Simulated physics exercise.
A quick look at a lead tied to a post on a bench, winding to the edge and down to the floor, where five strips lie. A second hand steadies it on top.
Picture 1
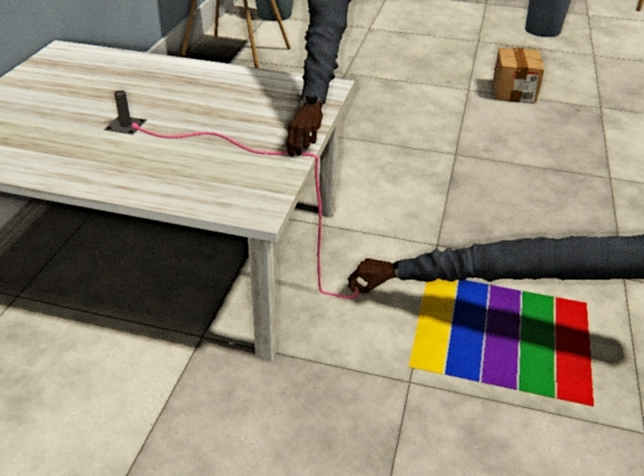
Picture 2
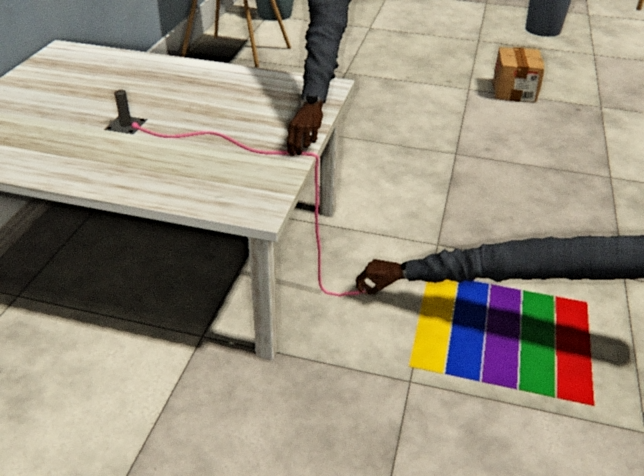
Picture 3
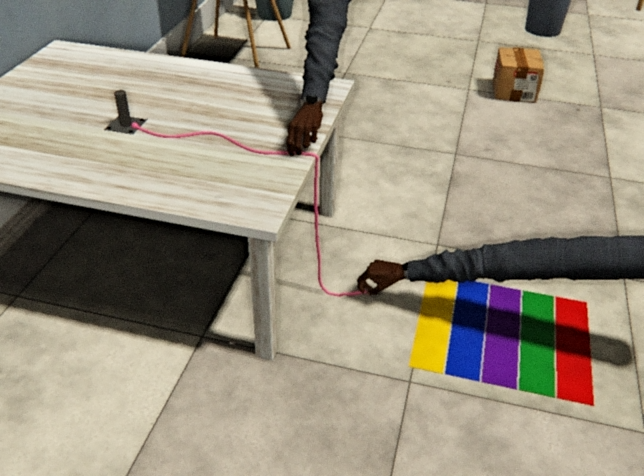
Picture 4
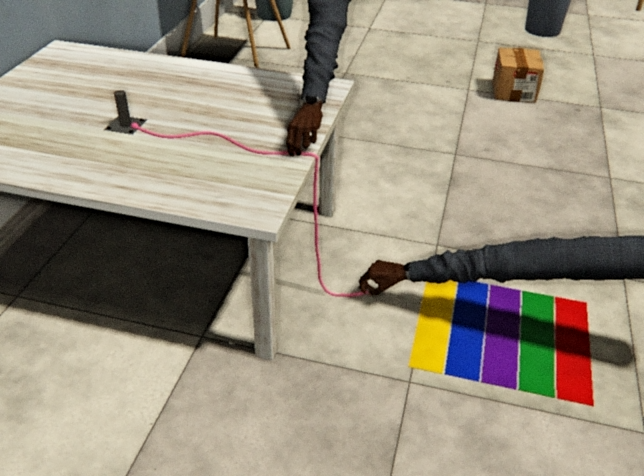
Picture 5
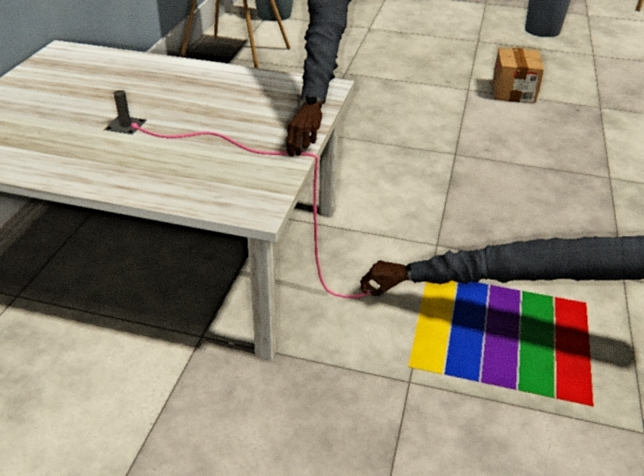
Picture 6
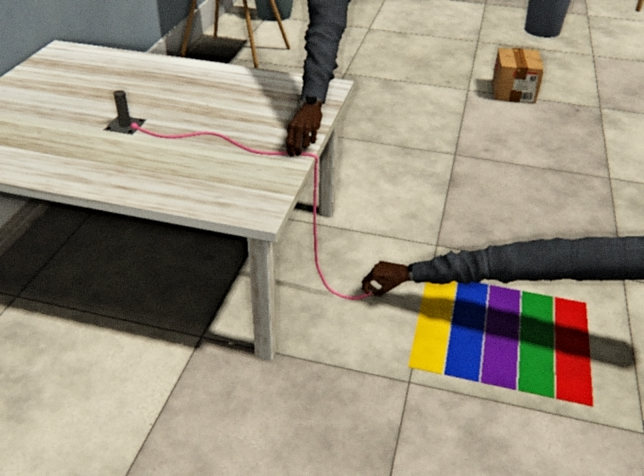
In the video, a pink cord runs from a post on a wooden table over its edge to the floor, where one hand shifts its end very slightly right toward colored strips while another hand stays at the edge.
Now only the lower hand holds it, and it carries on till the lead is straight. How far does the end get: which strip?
The blue one.
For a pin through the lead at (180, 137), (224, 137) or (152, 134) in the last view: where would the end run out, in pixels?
Near (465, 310), (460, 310) and (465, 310).
Soon after, end near (417, 302); short of the strips.
After that, end near (449, 308); over yellow.
At the stop, end near (470, 312); over blue. It halts on the blue strip.
